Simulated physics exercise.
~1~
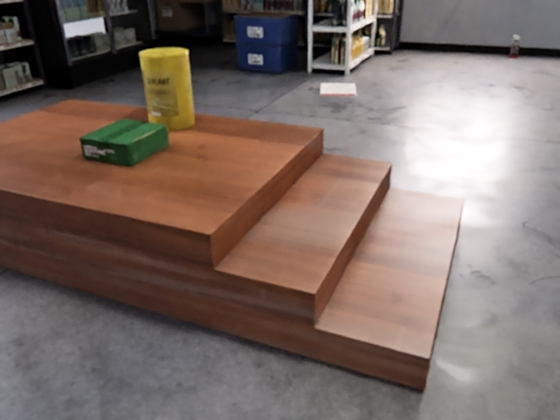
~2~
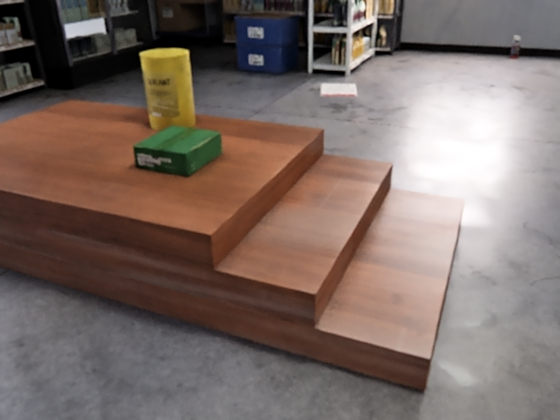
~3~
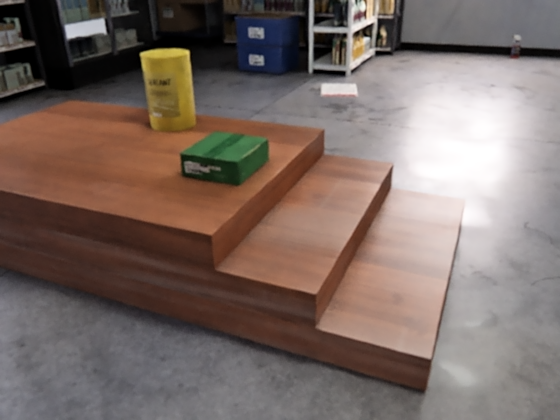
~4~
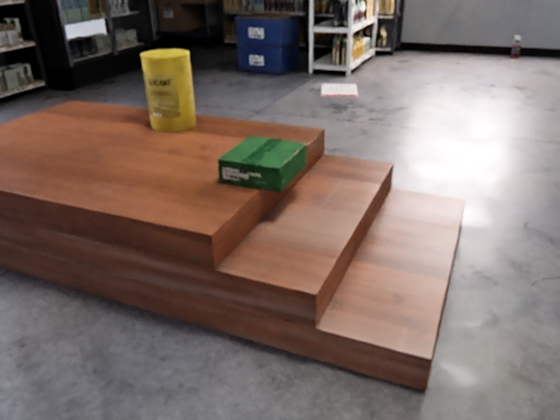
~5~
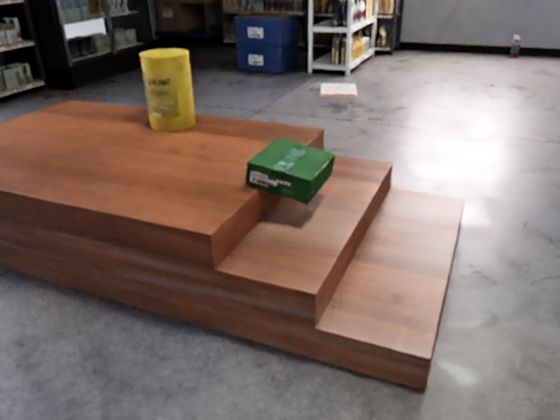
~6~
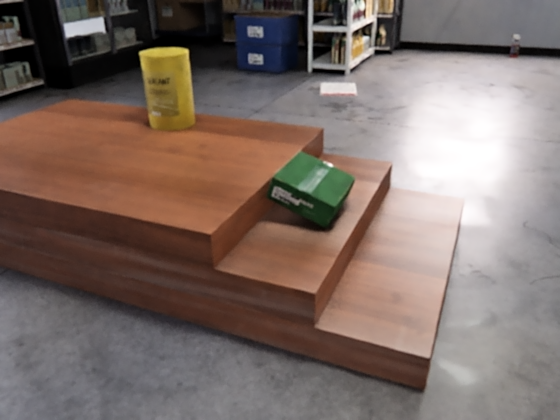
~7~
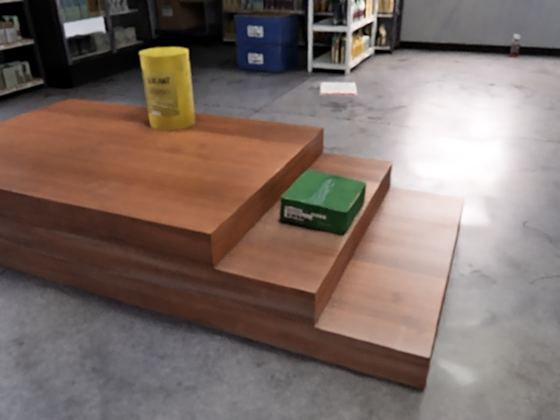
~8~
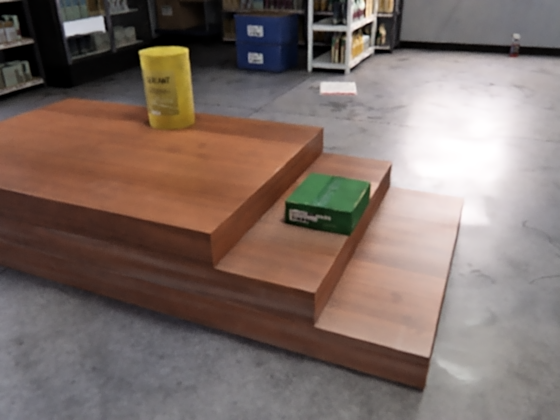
A green box slid to the right across a wooden platform, away from a yellow container that stayed put, then went over the edge, tipped as it dropped onto the step just below, and came to rest there lying flat.
